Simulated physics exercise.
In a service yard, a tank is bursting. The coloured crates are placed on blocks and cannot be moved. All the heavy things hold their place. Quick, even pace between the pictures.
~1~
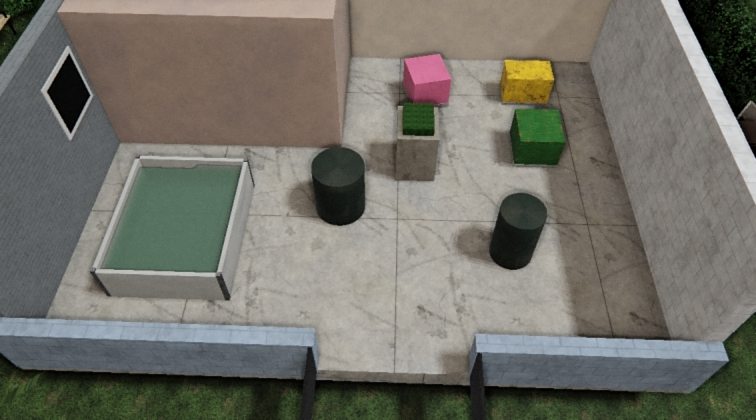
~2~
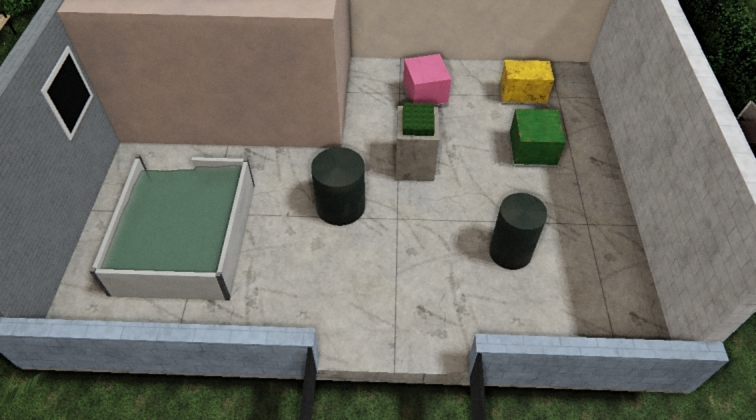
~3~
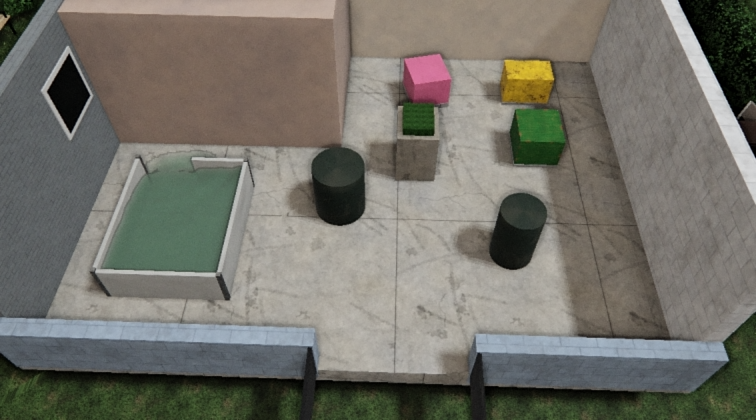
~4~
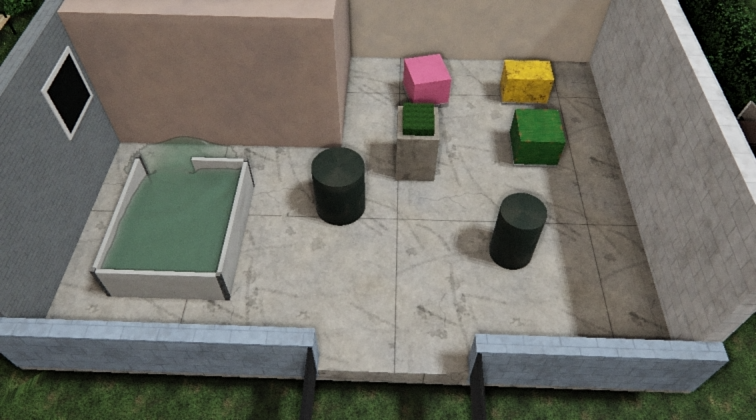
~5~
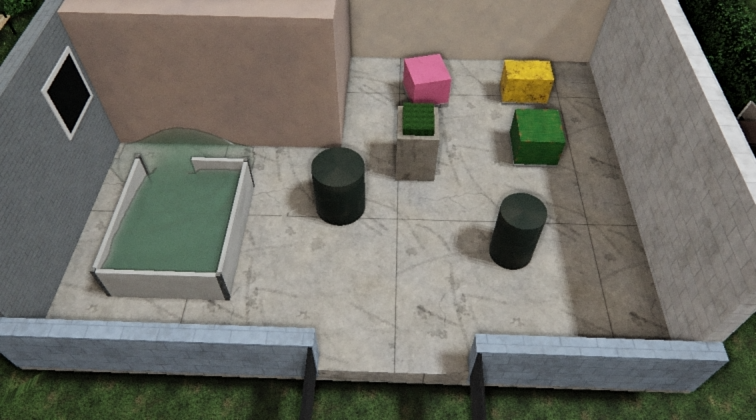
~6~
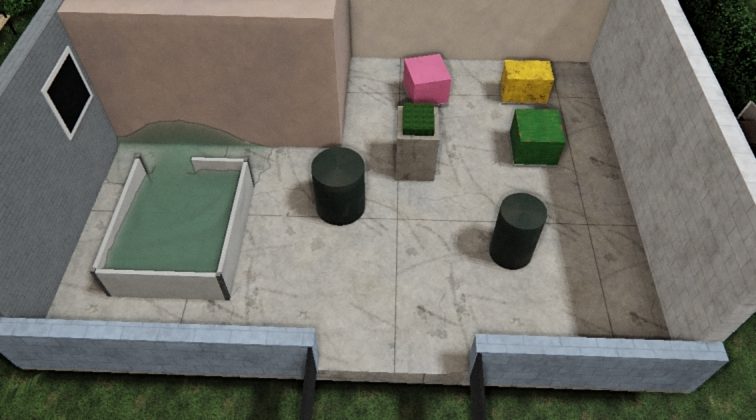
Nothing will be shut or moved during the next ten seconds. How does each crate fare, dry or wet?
One by one: The green crate is unaffected by the water; the pink crate is unaffected by the water; the yellow crate is unaffected by the water.
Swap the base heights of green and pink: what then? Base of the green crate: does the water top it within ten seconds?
In short: The green crate is safe.
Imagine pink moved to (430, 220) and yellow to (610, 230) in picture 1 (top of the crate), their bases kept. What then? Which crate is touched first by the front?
The pink-painted one.
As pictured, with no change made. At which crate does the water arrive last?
Last of all: The crate marked green.
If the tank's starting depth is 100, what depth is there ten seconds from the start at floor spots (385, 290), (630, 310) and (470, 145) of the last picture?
8, 12 and 4 in a hundred, in turn.
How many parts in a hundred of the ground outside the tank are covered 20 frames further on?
Estimate: Some 35 in a hundred.
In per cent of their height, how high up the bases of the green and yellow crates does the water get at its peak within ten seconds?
Roughly 50 percent, then 60 percent.
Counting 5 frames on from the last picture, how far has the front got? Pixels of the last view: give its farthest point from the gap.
My estimate: Roughly (345, 150).
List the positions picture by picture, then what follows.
The first picture shows the tank at (177, 215) is whole and still.
In the second picture, water pours out on the tank's far side and has run to a hidden place.
In the third picture, the front is at a hidden place, out from the gap on the tank's far side.
In the fourth picture, water pours out on the tank's far side and has run to (225, 147).
In the fifth picture, water pours out on the tank's far side and has run to (249, 148).
In the sixth picture, the front is at (266, 148), out from the gap on the tank's far side.
A moment on, water covers 10 % of the floor; the green crate not reached, the pink crate not reached, the yellow crate not reached.
Next, water covers 20 % of the floor; the green crate not reached, the pink crate not reached, the yellow crate not reached.
Then, water covers 35 % of the floor; the green crate not reached, the pink crate water round its plinth, the yellow crate not reached.
Later, water covers 55 % of the floor; the green crate not reached, the pink crate water round its plinth, the yellow crate water round its plinth.
In the end, water covers 85 % of the floor; the green crate stayed above the water, the pink crate stayed above the water, the yellow crate stayed above the water.
